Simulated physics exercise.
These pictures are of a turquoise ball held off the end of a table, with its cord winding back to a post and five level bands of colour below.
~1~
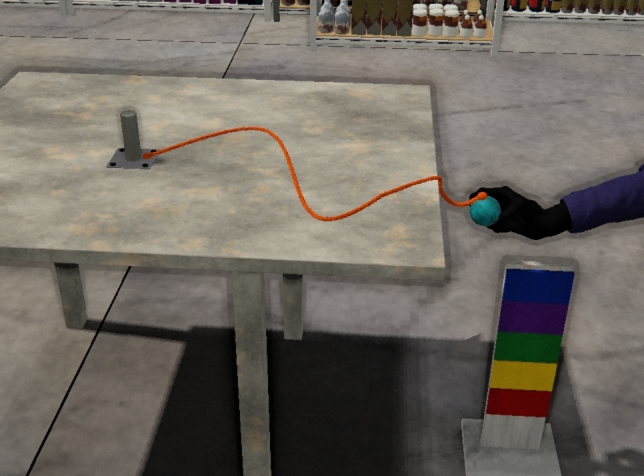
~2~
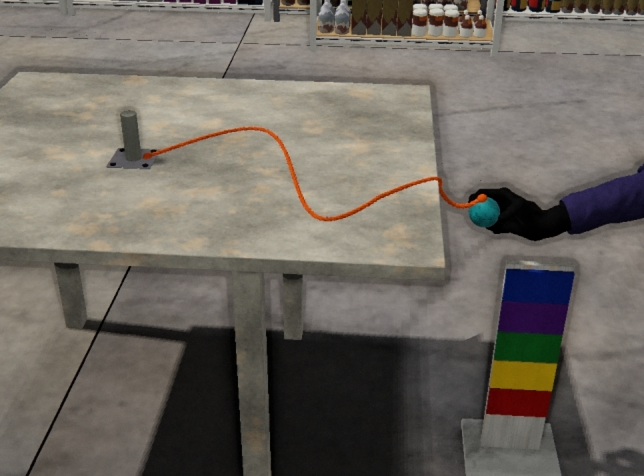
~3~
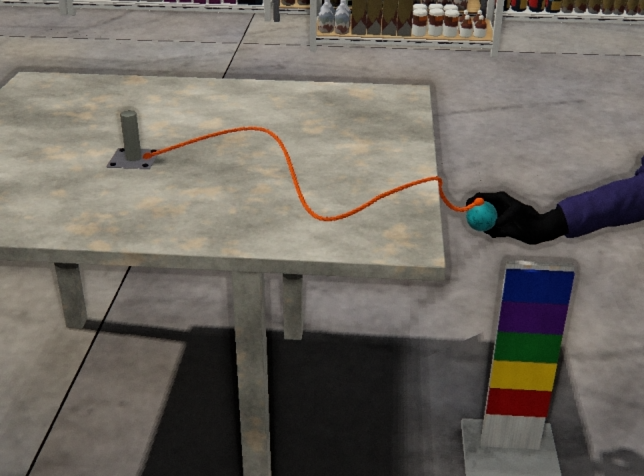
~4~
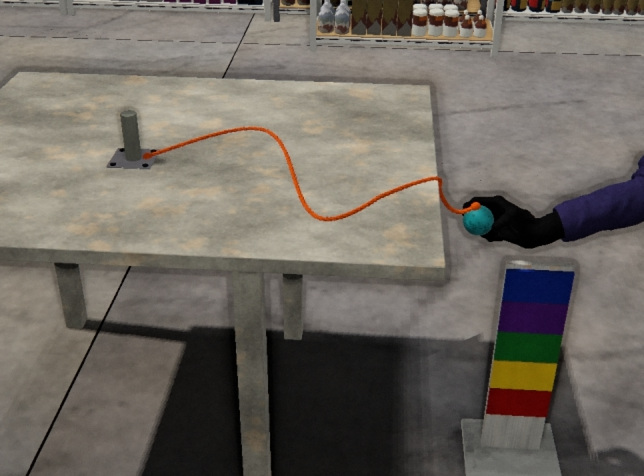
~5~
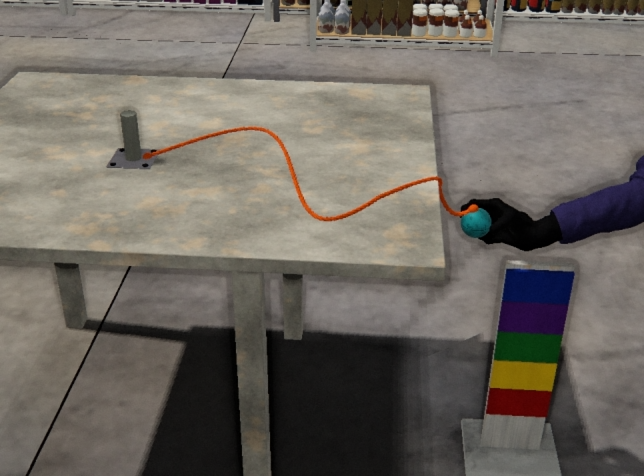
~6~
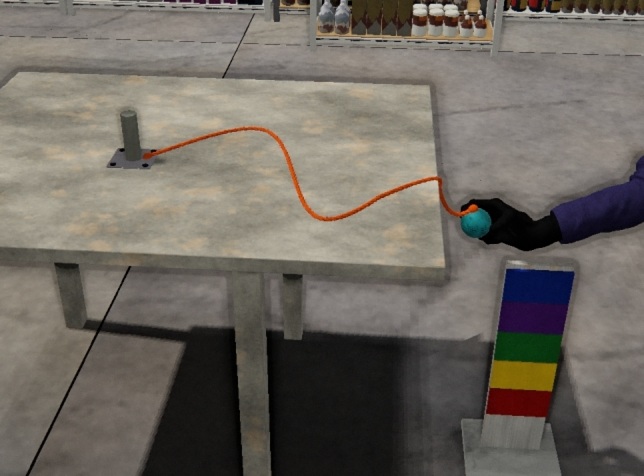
The clip shows a gloved hand holding a turquoise ball beside a table, its orange cord curving across the top to a post, above five colour bands; the hand lowers the ball slightly leftward while the cord barely changes.
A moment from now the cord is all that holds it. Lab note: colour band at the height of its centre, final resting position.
Centre at rest: Red band.
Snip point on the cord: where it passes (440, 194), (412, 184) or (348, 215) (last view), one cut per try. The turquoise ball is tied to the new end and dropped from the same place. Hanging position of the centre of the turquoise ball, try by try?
(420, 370), (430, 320), (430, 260).
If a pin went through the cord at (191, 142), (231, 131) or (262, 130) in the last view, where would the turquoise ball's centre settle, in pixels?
Roughly (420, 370), (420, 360) and (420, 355).
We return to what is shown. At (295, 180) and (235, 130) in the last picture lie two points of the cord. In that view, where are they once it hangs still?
The first at (408, 159), the second at (254, 159).
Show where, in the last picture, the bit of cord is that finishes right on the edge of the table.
That spot is near (300, 195).
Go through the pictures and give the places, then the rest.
The first frame shows turquoise ball (485, 211); blue (538, 288); purple (533, 319); green (528, 349); yellow (523, 377); red (519, 404).
The second frame shows turquoise ball (484, 212); cord through (190, 142) (271, 133) (292, 171) (321, 219) (401, 189).
The third frame shows turquoise ball (482, 216).
The fourth frame shows turquoise ball (478, 220); cord through (190, 142) (271, 133) (292, 171) (321, 219) (401, 189).
The fifth frame shows turquoise ball (476, 223).
The sixth frame shows turquoise ball (476, 223); cord through (190, 142) (271, 133) (292, 171) (321, 219) (401, 189).
Soon after, ball near (436, 371); level with yellow.
Then, ball near (408, 365); level with red.
At rest, ball near (416, 375); level with red. Its middle rests at the red band.
